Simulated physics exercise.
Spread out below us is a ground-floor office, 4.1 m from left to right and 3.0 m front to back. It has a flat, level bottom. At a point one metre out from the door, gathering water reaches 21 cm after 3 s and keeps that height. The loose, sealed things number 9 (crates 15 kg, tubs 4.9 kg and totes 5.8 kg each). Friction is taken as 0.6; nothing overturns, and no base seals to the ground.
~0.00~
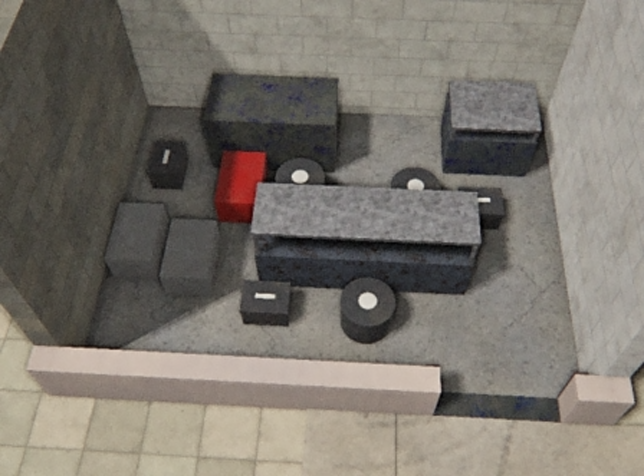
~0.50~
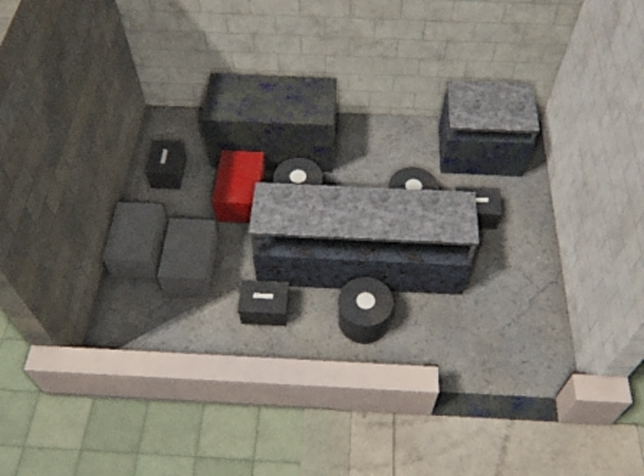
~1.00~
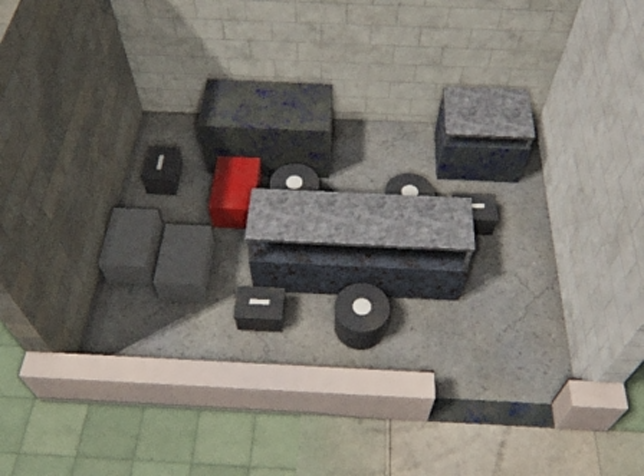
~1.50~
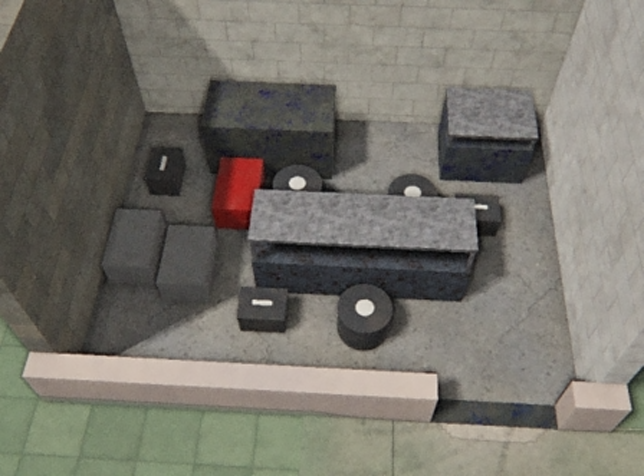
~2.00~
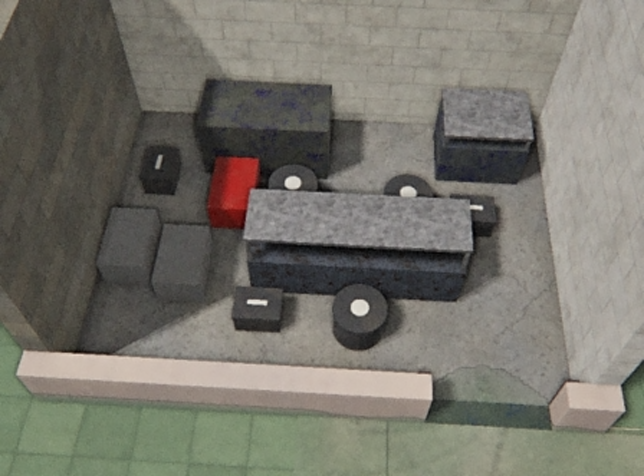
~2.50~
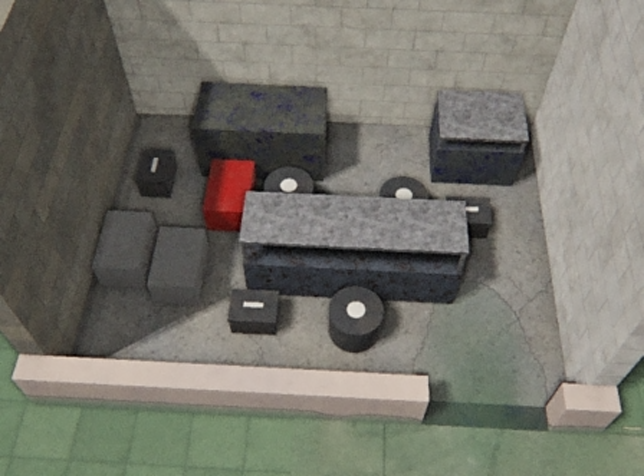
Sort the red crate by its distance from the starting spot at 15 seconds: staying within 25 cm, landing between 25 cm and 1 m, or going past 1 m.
The red crate lands between 25 cm and 1 m.
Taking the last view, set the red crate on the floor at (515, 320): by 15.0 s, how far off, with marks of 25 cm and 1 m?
Answer: It covers a big distance.
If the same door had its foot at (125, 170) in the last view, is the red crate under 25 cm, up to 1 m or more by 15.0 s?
So the red crate is well away by then.
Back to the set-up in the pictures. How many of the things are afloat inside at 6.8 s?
Tally: 5 of them.
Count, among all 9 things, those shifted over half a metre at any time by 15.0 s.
8 in all.
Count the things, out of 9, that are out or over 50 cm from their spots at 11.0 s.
The number I get is 8.
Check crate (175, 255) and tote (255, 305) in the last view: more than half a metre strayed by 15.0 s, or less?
The first is smaller and the second greater.
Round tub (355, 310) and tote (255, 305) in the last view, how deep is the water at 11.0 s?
First about 14 cm, second about 14 cm.
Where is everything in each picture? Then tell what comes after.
The red crate at (241, 177) rests on the ground; 0.0 m2 under water; 0 of 9 have shifted, in the first frame.
The red crate at (239, 176), on the bottom; 0.0 m2 under water; 0 of 9 have shifted, in the second frame.
The red crate at (235, 182) rests on the ground; 0.0 m2 under water; 0 of 9 have shifted, in the third frame.
The red crate at (238, 183), on the bottom; water covers 0.0 m2; 0 of 9 have shifted, in the fourth frame.
The red crate at (233, 183) rests on the ground; water covers 0.2 m2; 0 of 9 have shifted, in the fifth frame.
The red crate at (229, 185) rests on the ground; water covers 0.8 m2; 0 of 9 have shifted, in the sixth frame.
After 3.5 s the red crate is near (229, 185), 0.0 m from its start, aground; 0 afloat.
After 6.8 s the red crate is near (229, 185), 0.0 m from its start, aground; 5 afloat.
After 11.0 s the red crate is near (165, 133), 0.8 m from its start, afloat; 9 afloat.
After 15.0 s the red crate is near (165, 139), 0.8 m from its start, afloat; 9 afloat.
